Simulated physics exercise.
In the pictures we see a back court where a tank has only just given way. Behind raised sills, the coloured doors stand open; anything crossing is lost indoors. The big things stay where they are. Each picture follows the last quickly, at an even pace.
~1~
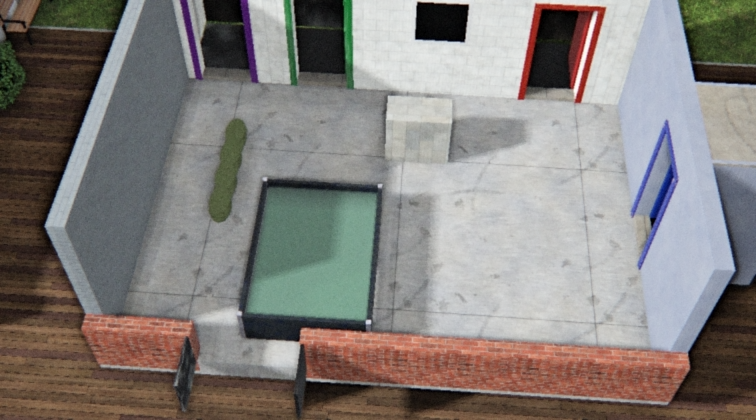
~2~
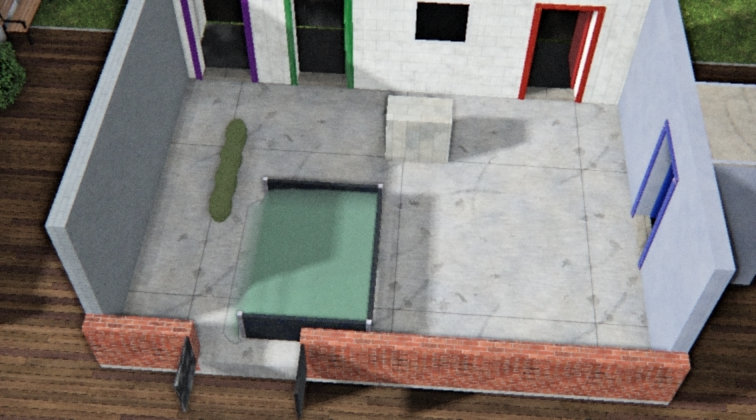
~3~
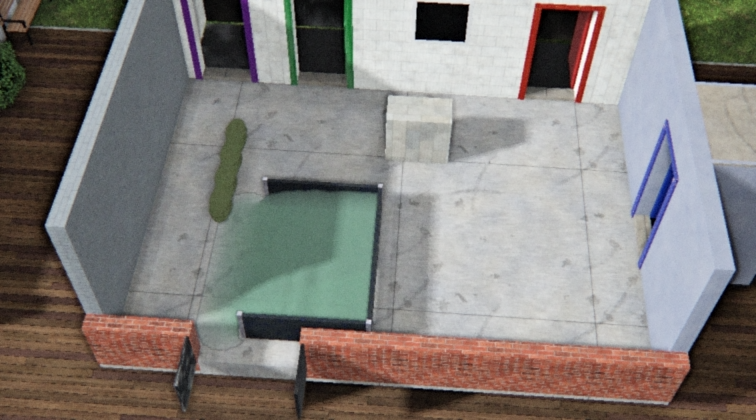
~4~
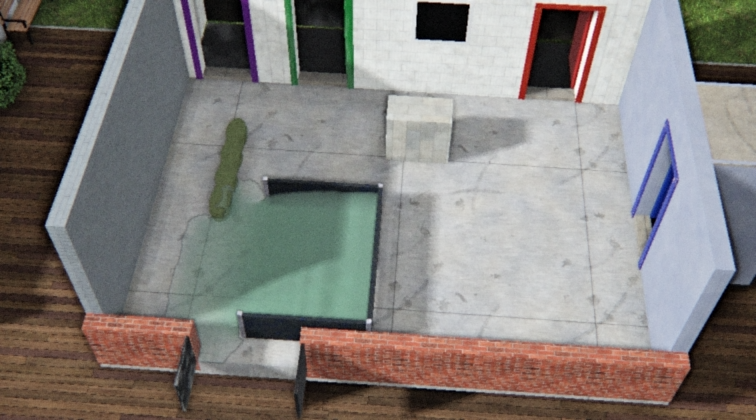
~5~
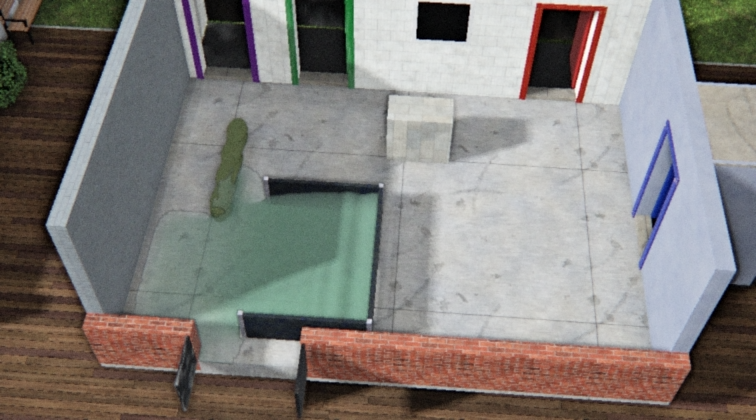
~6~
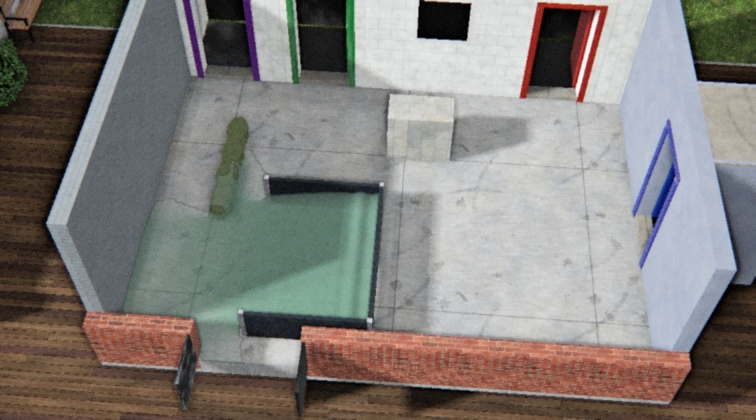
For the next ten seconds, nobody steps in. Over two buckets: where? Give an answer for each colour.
Blue door no, purple door yes, green door no, red door no.
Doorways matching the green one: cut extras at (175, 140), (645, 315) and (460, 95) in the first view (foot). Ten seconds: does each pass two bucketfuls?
Well, the first is below the limit, the next is below the limit, and the last is below the limit.
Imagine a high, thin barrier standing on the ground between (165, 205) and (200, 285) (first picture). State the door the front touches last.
I'd go with the blue one.
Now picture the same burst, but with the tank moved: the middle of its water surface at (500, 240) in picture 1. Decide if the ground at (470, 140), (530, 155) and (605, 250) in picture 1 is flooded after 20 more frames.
Parched, parched, parched.
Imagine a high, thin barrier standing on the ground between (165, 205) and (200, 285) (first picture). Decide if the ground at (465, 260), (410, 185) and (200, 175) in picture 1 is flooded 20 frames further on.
Taking the points in the order given, they are high and dry, high and dry and inundated.
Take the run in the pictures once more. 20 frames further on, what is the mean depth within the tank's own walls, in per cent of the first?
Estimate: Some 28 %.
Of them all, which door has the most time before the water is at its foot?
The door marked blue.
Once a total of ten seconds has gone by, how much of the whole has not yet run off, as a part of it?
About 74 %.
A moment on, water covers 20 % of the floor; the blue door not reached, the purple door not reached, the green door not reached, the red door not reached.
Next, water covers 30 % of the floor; the blue door not reached, the purple door not reached, the green door wet at the sill, nothing in, the red door not reached.
Then, water covers 35 % of the floor; the blue door not reached, the purple door over two buckets in, the green door under two buckets in, the red door not reached.
Later, water covers 50 % of the floor; the blue door not reached, the purple door far over two buckets in, the green door under two buckets in, the red door wet at the sill, nothing in.
In the end, water covers 65 % of the floor; the blue door wet at the sill, nothing in, the purple door far over two buckets in, the green door under two buckets in, the red door wet at the sill, nothing in.
